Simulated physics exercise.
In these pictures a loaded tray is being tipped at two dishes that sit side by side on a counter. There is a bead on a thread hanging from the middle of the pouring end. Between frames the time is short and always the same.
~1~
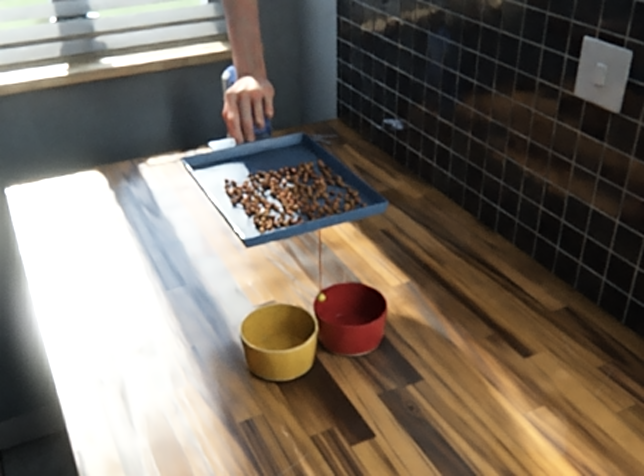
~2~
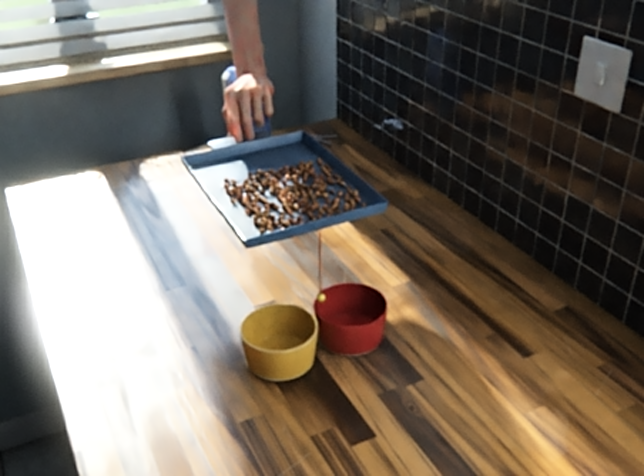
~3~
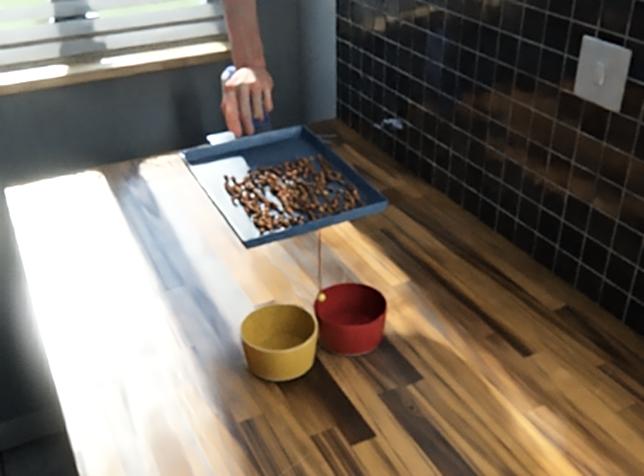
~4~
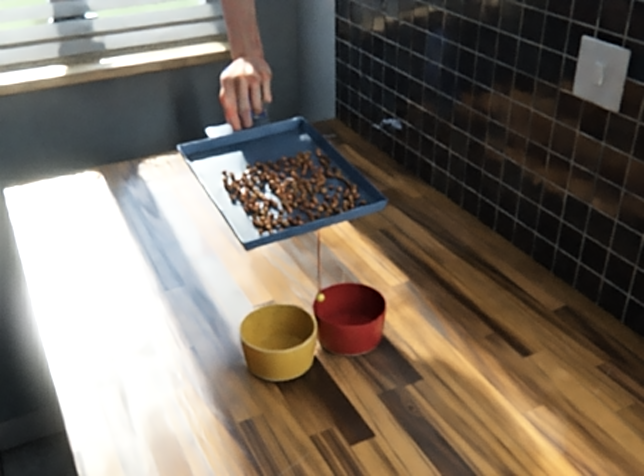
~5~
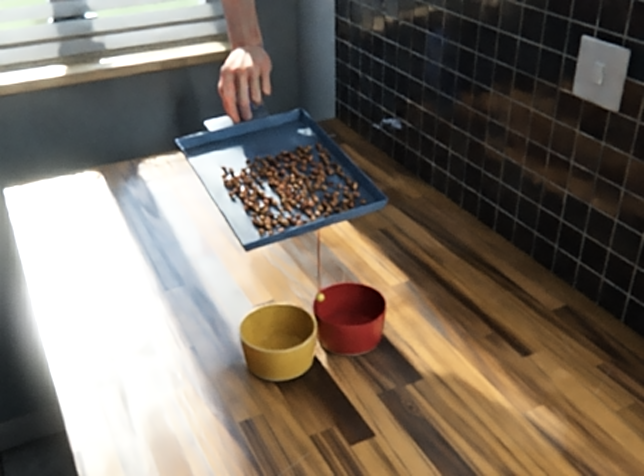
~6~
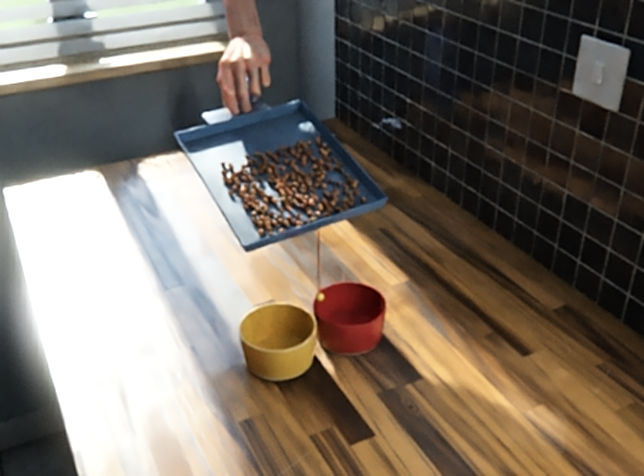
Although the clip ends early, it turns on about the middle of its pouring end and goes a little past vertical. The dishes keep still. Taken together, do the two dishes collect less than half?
No, they get the bigger share.
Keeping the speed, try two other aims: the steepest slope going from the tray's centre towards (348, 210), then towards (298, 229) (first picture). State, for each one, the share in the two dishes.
About 50 %, then 60 %.
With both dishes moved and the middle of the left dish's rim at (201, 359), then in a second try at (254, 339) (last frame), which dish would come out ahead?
The first try favours the rightmost one, and the second try favours the leftmost one.
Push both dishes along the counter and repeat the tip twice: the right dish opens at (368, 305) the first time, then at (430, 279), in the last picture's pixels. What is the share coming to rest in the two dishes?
Roughly 60% on the first try and 0% on the second.
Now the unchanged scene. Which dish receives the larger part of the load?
Result: The left of the two takes it.
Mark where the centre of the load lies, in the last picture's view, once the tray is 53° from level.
The load is centred around (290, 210).
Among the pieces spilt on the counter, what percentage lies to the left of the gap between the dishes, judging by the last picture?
I'd put it at around 40 per cent.
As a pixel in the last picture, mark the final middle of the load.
About (283, 363).
Soon after the last picture, tray tipped steeply; nearly all on the tray; a stray few outside both; a stray few in the air.
A little later, tray tipped right over; nearly all on the tray; a stray few in the left dish; a stray few outside both.
Later still, tray tipped past a quarter turn; about two thirds in the left dish; a stray few in the right dish; about a third outside both.
At rest, tray tipped past a quarter turn; about two thirds in the left dish; a stray few in the right dish; about a third outside both.
